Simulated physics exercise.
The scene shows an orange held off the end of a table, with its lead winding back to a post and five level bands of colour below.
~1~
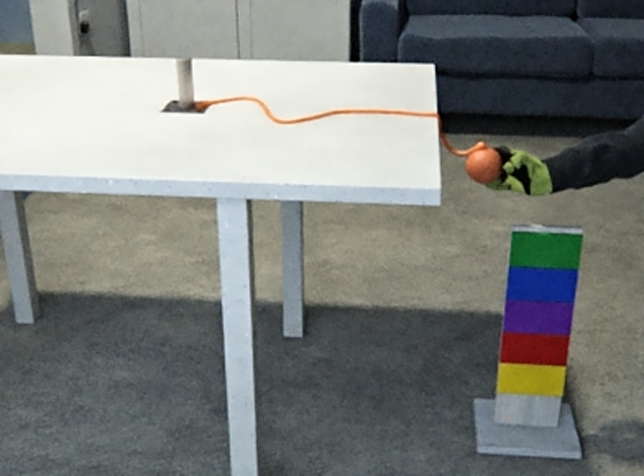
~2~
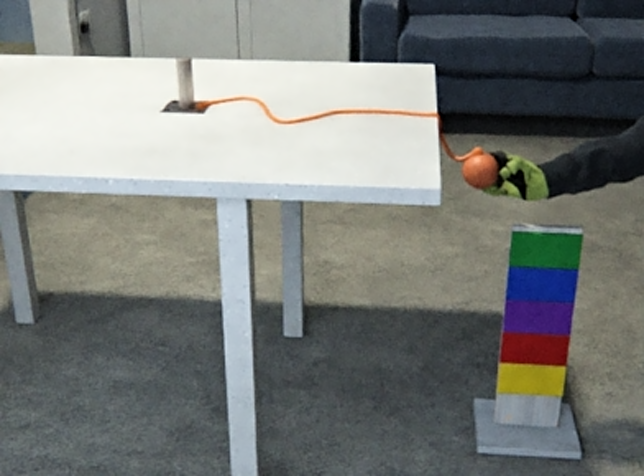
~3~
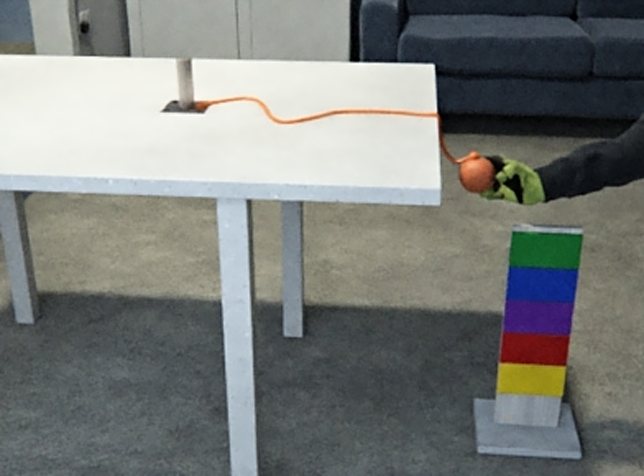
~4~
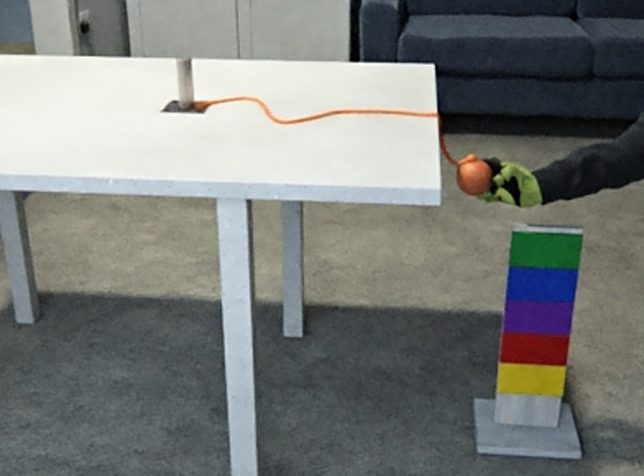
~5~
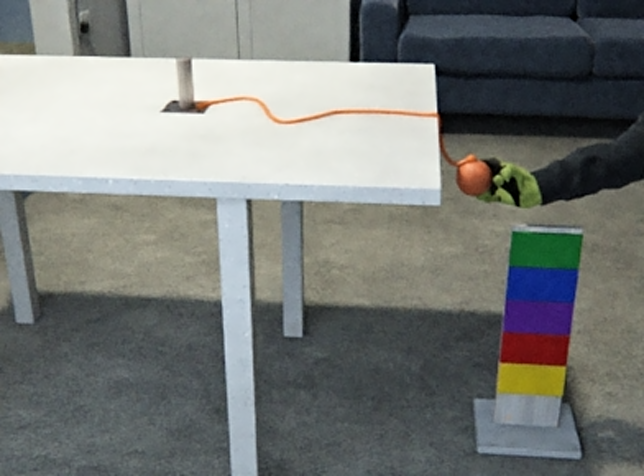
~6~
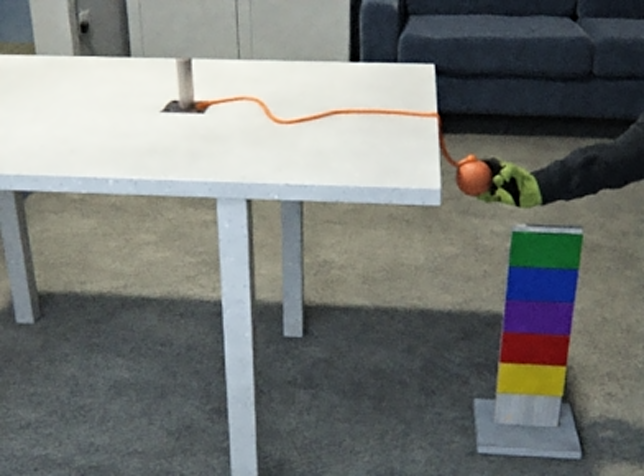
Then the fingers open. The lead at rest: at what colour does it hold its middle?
The colour is blue.
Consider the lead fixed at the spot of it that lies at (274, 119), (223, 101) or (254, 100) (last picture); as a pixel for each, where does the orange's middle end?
In order of the tries: About (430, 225), then (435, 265), then (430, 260).
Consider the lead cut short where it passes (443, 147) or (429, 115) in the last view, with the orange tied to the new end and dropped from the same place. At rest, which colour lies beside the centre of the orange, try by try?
First try: Green; second try: No band.
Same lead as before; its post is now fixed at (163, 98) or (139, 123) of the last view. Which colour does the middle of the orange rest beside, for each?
First try: Green; second try: Green.
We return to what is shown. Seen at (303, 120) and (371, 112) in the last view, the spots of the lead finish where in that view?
Point one: (371, 112); point two: (438, 127).
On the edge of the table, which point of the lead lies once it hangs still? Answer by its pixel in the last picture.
The piece you want is at about (365, 112).
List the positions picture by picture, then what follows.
Orange (485, 165); green (546, 252); blue (542, 285); purple (538, 318); red (535, 350); yellow (531, 381), in the first frame.
Orange (481, 171); lead through (229, 100) (266, 110) (304, 120) (364, 112) (434, 117), in the second frame.
Orange (477, 175), in the third frame.
Orange (475, 178); lead through (229, 100) (266, 110) (304, 120) (364, 112) (434, 117), in the fourth frame.
Orange (475, 178), in the fifth frame.
Orange (475, 178); lead through (229, 100) (266, 110) (304, 120) (364, 112) (434, 117), in the sixth frame.
Soon after, orange near (418, 258); level with green.
Then, orange near (447, 266); level with blue.
At rest, orange near (437, 271); level with blue. The blue one.
